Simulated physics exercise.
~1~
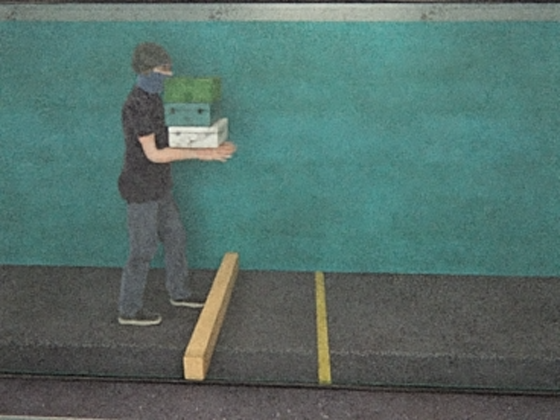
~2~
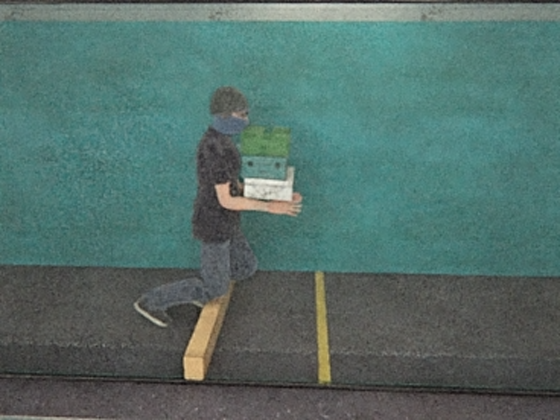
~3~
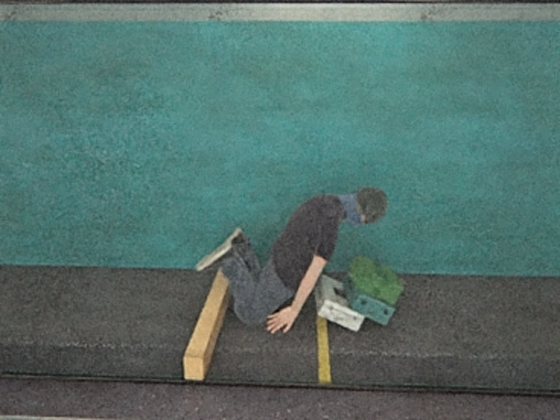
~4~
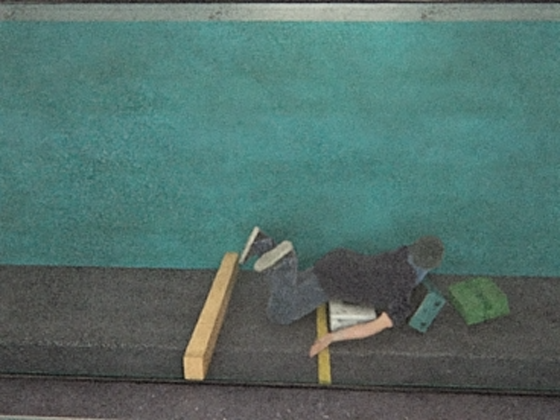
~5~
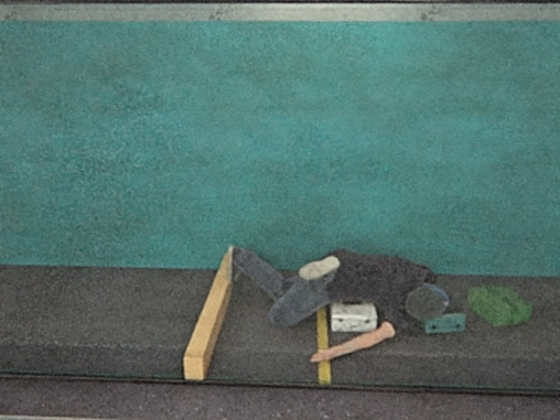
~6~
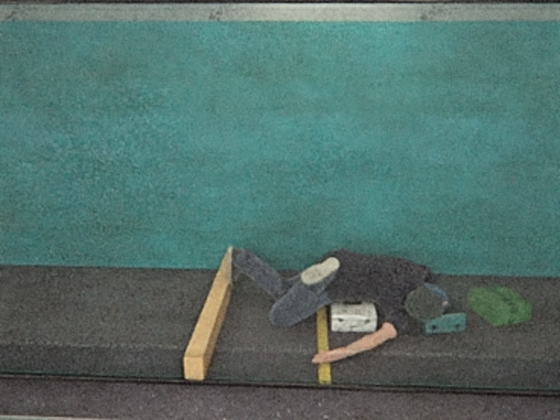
A person carrying a stack of three boxes tripped forward over a wooden beam, dropped to the knees and sprawled face down to the right, while the white, teal and green boxes spilled ahead and all came to rest past the yellow line.
